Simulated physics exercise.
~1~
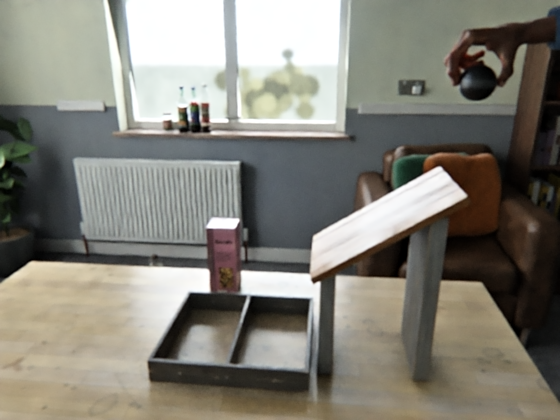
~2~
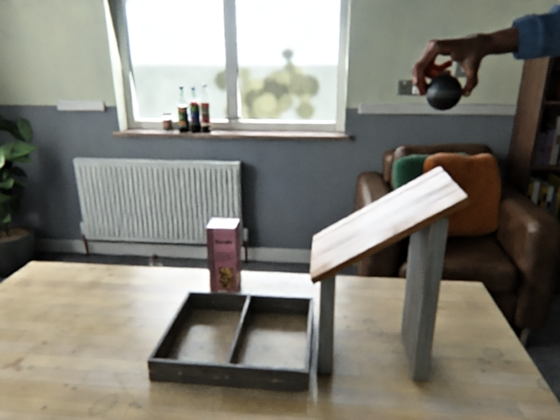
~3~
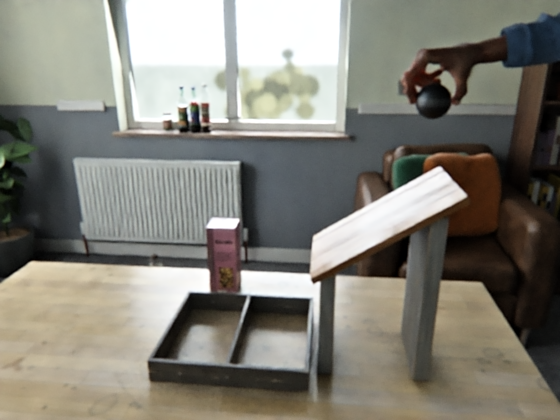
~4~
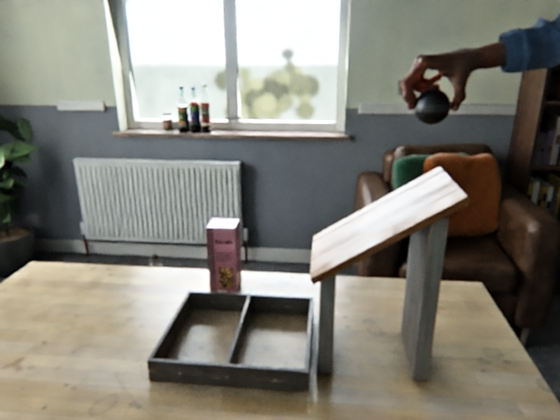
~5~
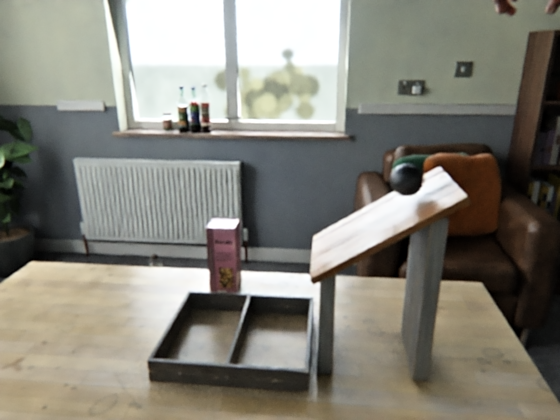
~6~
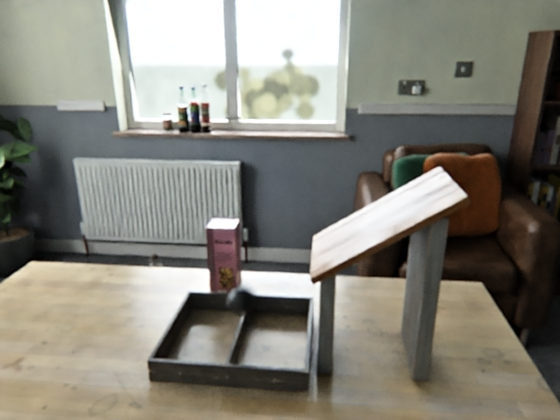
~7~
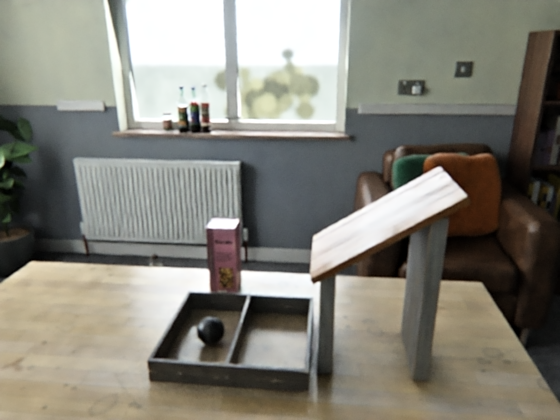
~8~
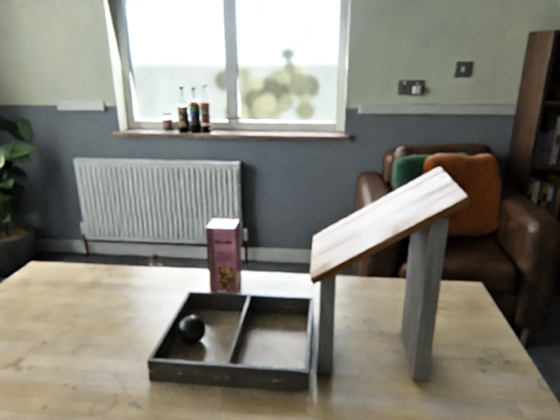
In this clip, a hand holds a black ball above a sloping board on a table, then lets go and withdraws. The ball moves down leftward into a divided tray, ending in the farther, left-hand bay, while a pink carton stays standing behind.
